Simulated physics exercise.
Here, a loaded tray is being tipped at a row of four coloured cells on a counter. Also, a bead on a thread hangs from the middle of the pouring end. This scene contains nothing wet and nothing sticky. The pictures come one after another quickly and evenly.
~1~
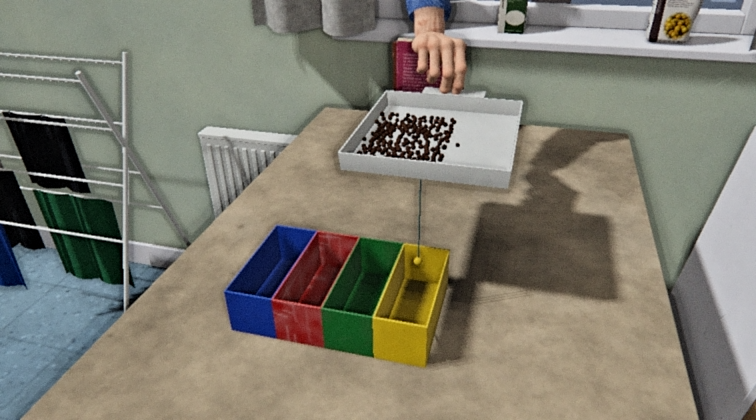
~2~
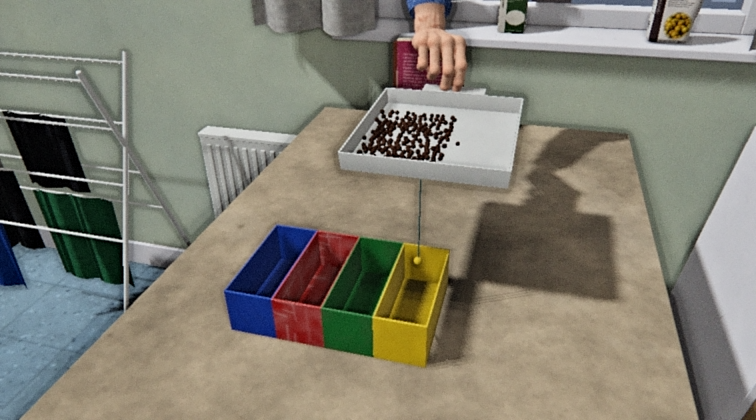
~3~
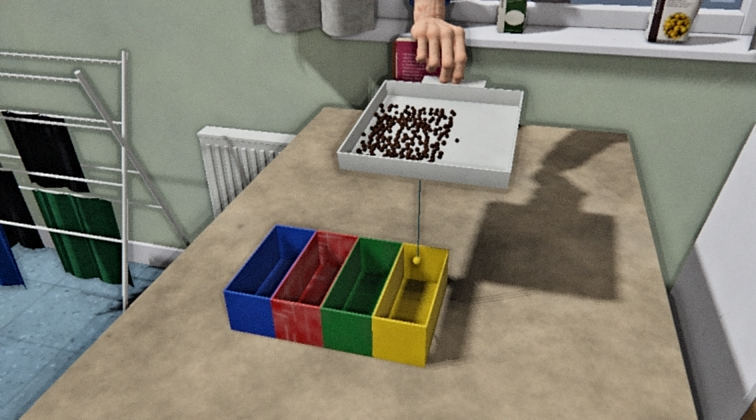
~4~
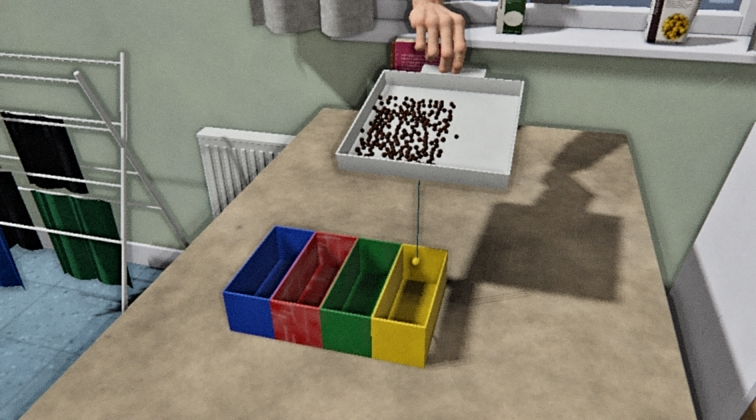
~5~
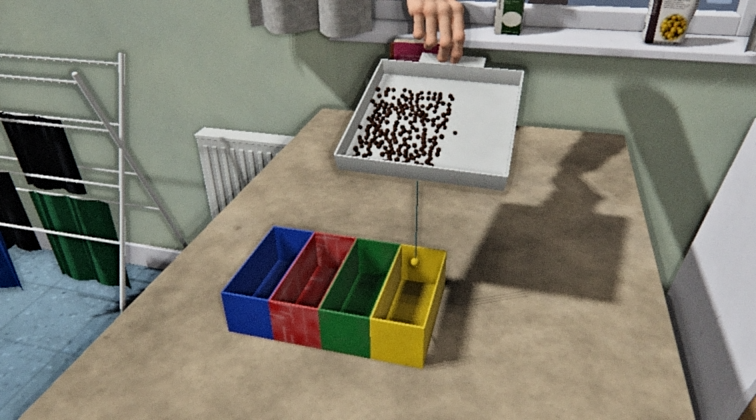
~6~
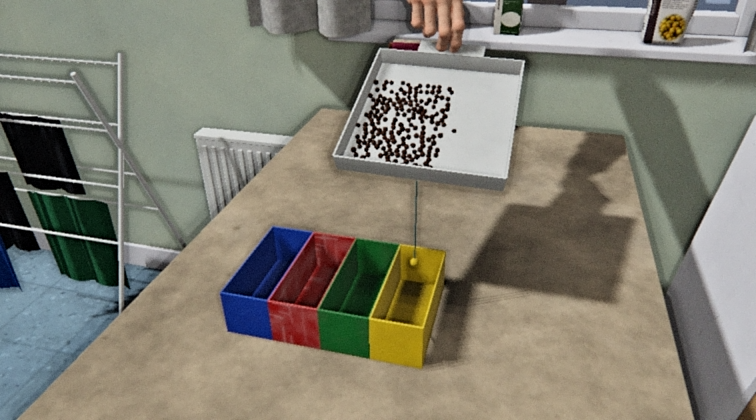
The clip opens on a hand holding a white tray of small dark berries above a counter, behind blue, red, green and yellow cells, with a bead hanging on a thread from its front edge. The hand gradually raises the back, tilting the tray steadily toward the viewer while the cells stay put.
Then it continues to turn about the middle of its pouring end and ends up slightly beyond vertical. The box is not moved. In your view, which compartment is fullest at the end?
Fullest: The yellow compartment.
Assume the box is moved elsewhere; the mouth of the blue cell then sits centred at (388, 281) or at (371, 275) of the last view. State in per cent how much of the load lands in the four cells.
Result: 80 % and 90 %.
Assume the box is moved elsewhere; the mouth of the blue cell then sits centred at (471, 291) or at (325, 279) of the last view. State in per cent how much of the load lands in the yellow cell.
First 0 per cent, second 20 per cent.
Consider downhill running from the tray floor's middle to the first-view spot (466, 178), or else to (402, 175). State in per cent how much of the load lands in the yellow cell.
About 0 % and 10 %.
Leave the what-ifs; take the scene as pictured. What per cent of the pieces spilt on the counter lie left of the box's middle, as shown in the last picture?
I reckon around 0 per cent.
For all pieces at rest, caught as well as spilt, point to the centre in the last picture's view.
It settles centred around (402, 344).
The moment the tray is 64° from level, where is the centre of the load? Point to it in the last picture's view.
The load is centred around (397, 154).
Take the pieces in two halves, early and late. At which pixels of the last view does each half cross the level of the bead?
First near (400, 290), later near (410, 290).
Soon, tray tipped steeply; nearly all on the tray; a stray few falling or outside the box.
A while on, tray tipped past a quarter turn; about two thirds on the tray; a stray few in the green cell; a stray few in the yellow cell; about a third falling or outside the box.
Towards the end, tray tipped past a quarter turn; about a third in the yellow cell; about a quarter in the green cell; a stray few in the red cell; a stray few in the blue cell; about a third falling or outside the box.
Finally, tray tipped past a quarter turn; about a third in the yellow cell; about a quarter in the green cell; a stray few in the red cell; a stray few in the blue cell; about a third outside the box.
